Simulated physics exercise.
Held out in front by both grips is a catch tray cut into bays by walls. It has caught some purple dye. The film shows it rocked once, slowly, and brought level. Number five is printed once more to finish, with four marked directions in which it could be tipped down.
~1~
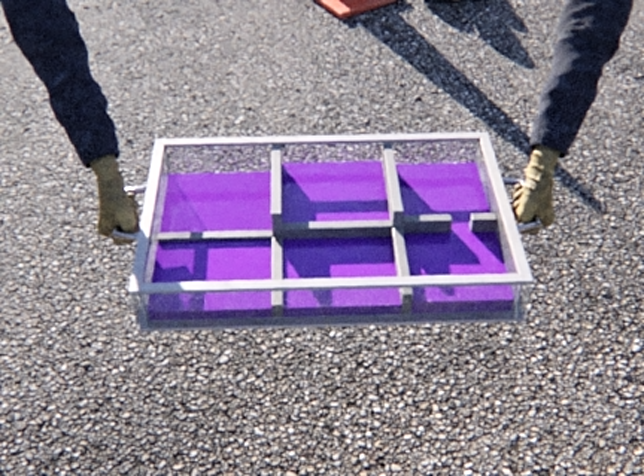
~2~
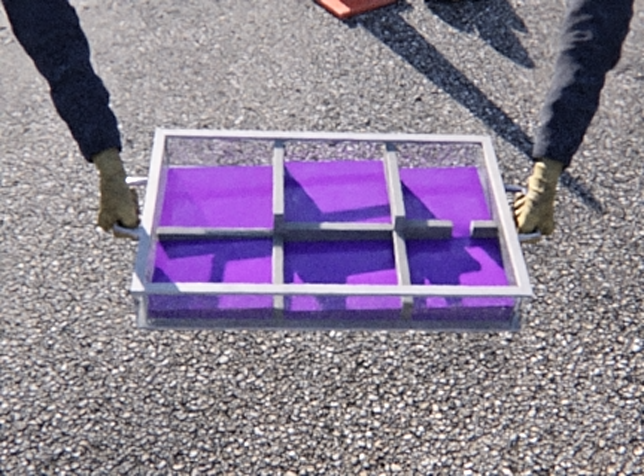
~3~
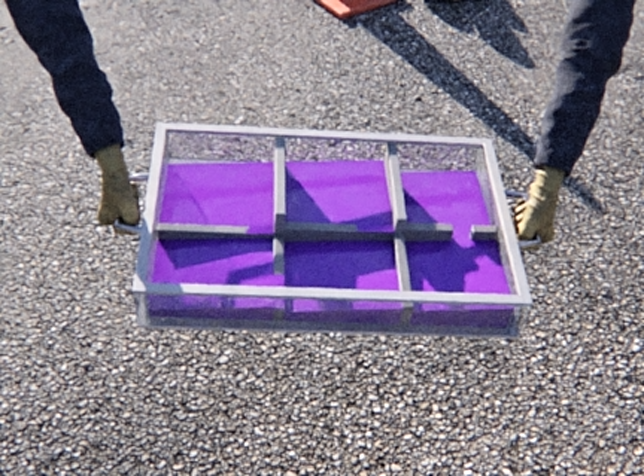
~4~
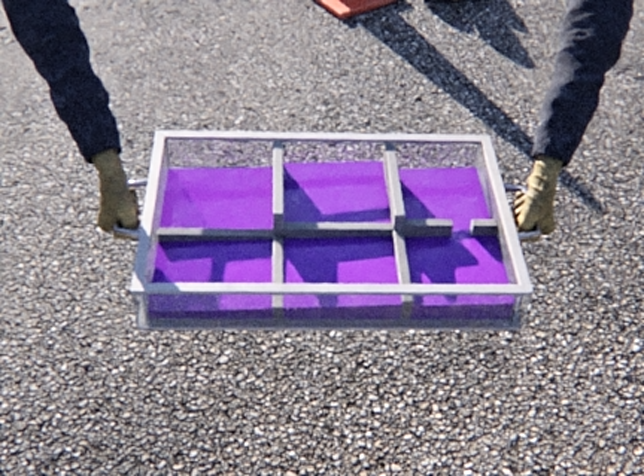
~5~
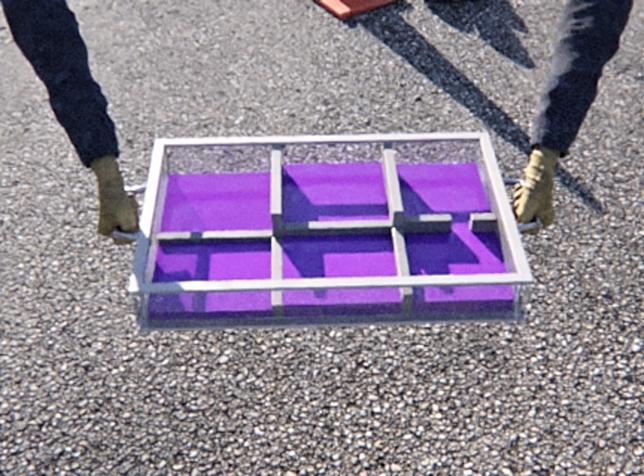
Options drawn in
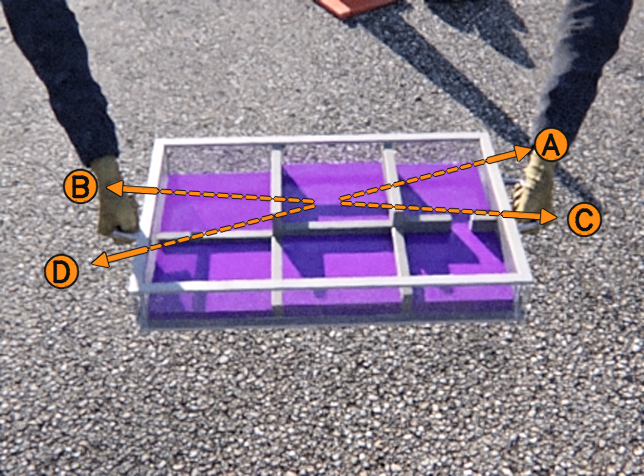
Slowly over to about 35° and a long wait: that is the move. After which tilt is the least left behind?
D beats the others.
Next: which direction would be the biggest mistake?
B.
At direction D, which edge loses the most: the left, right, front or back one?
Over the left one.
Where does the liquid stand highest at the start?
It is the back middle one.
On the marked copy, A ends at (525, 150); B ends at (112, 188); C ends at (550, 217); D ends at (97, 262).
With A, about 40 % stays in the tray, the largest part in the back right bay.
With B, about 58 % stays in the tray, the largest part in the back left bay.
With C, about 40 % stays in the tray, the largest part in the front right bay.
With D, about 27 % stays in the tray, the largest part in the front left bay.
